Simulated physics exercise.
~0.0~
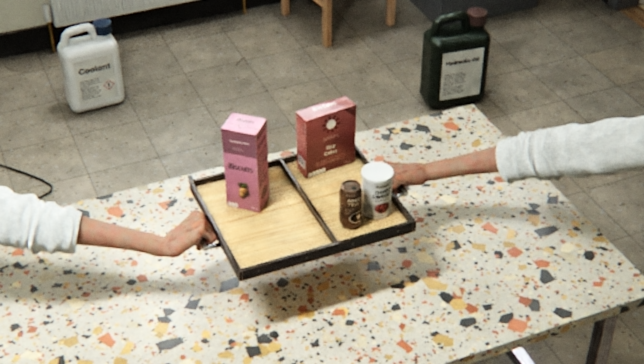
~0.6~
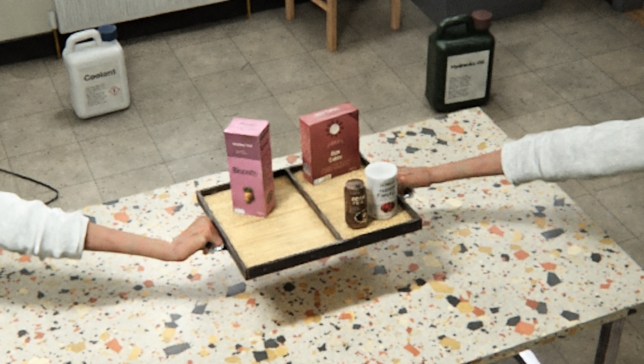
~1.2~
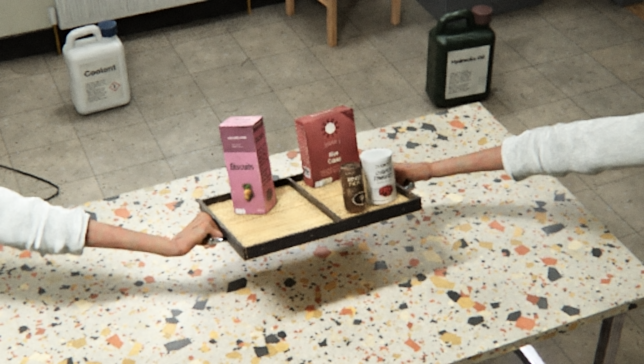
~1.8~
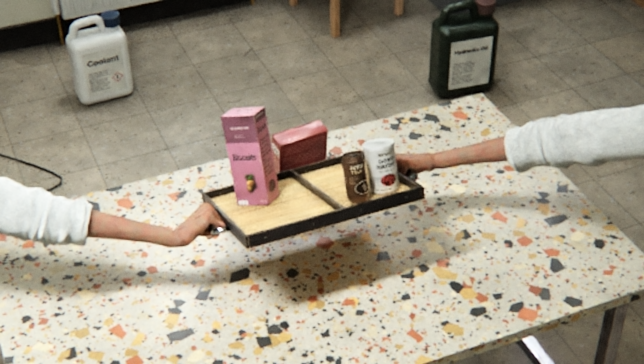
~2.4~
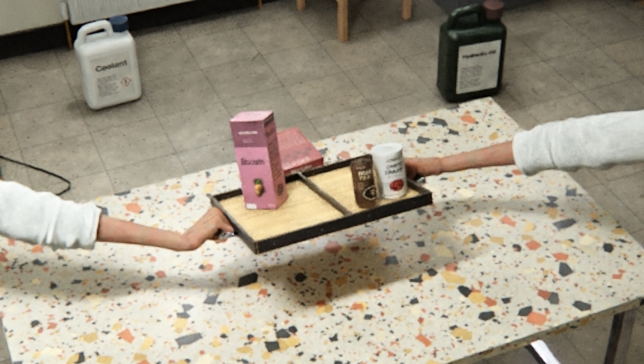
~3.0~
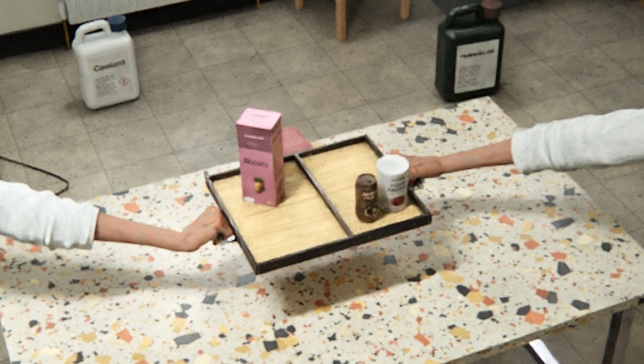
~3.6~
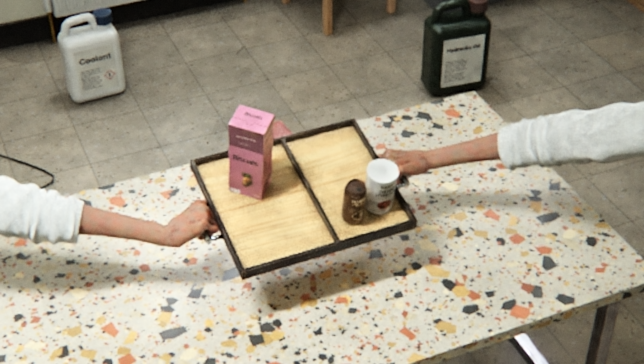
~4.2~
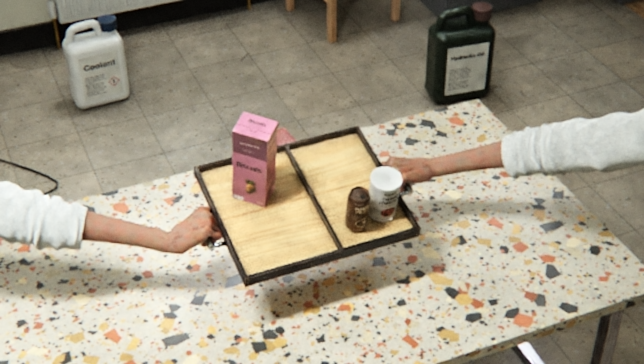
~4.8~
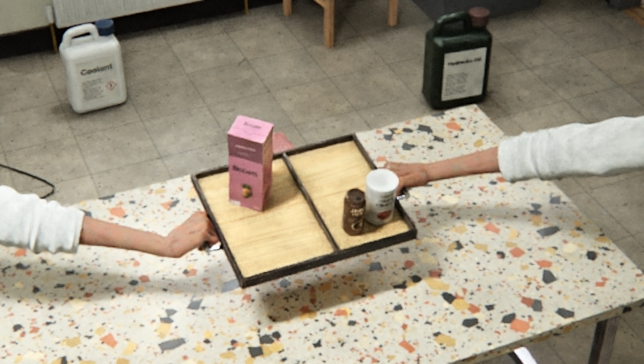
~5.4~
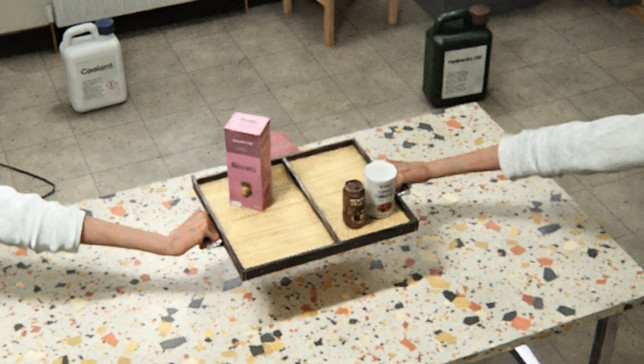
A red packet topples off the far edge as two hands tilt a tray back and forth.
